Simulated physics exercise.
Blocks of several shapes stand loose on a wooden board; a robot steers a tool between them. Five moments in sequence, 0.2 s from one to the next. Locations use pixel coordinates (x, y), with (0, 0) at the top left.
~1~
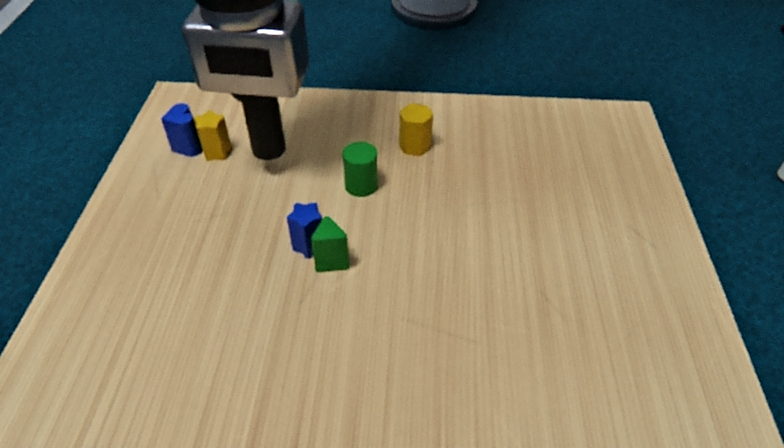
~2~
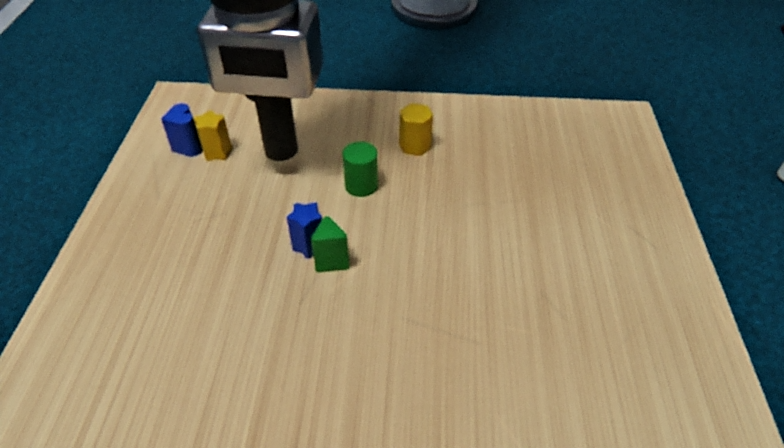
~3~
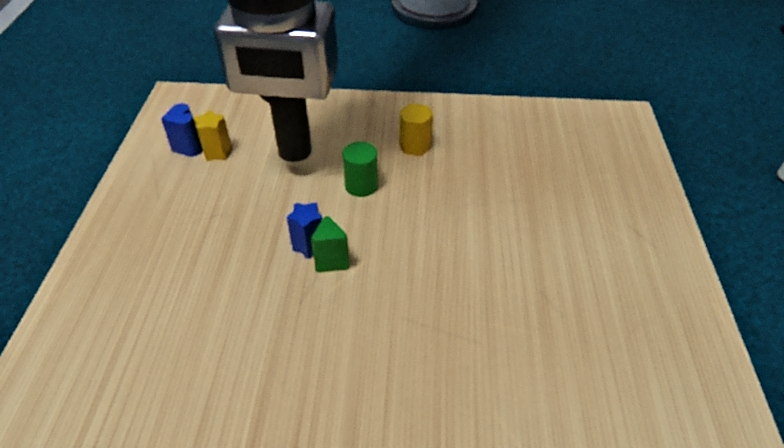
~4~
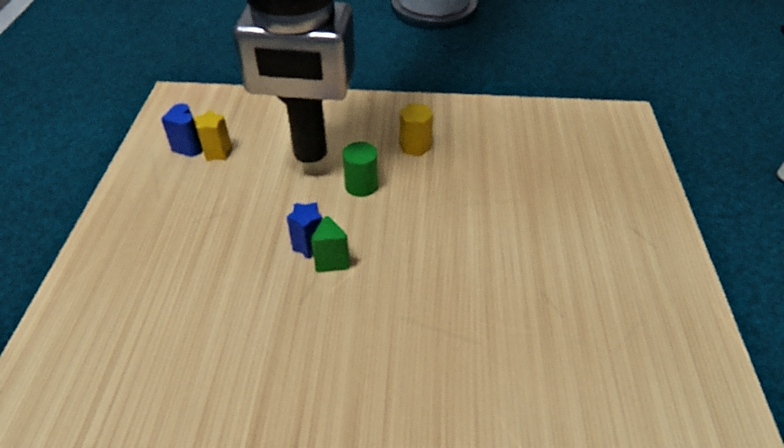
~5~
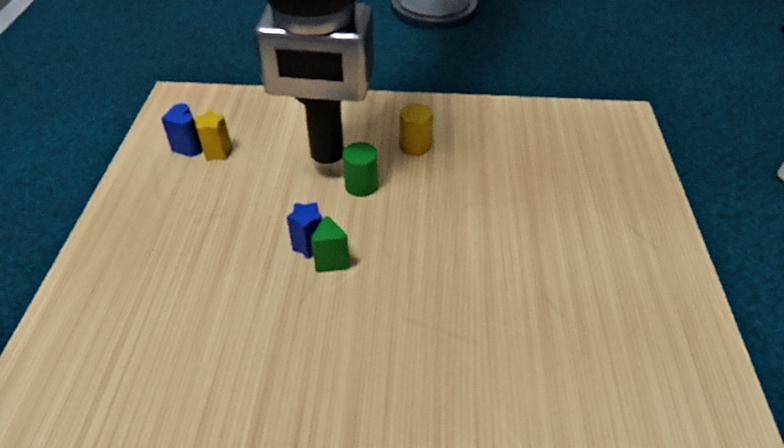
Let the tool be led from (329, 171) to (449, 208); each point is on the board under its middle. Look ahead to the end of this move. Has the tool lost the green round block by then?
Yes, I think so.
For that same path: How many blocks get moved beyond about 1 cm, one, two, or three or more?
One gets moved.
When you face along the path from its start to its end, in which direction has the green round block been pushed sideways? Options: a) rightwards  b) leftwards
(a)
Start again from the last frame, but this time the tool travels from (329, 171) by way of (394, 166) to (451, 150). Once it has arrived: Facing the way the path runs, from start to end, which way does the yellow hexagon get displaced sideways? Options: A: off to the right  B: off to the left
Correct choice: B.
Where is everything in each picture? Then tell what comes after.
In the first picture, tool tip (269, 150); block tops, green round block (360, 152); yellow hexagon (417, 113).
In the second picture, tool (281, 151); blocks unchanged.
In the third picture, tool (295, 152); blocks unchanged.
In the fourth picture, tool (310, 153); blocks unchanged.
In the fifth picture, tool (327, 154); green round block (360, 152); yellow hexagon (417, 113).
The first path, step by step. One third of the way, tool (367, 166); green round block (393, 166).
Two thirds of the way, tool (408, 178); green round block (427, 185).
At the end, tool (451, 190); green round block (450, 200); yellow hexagon in place.
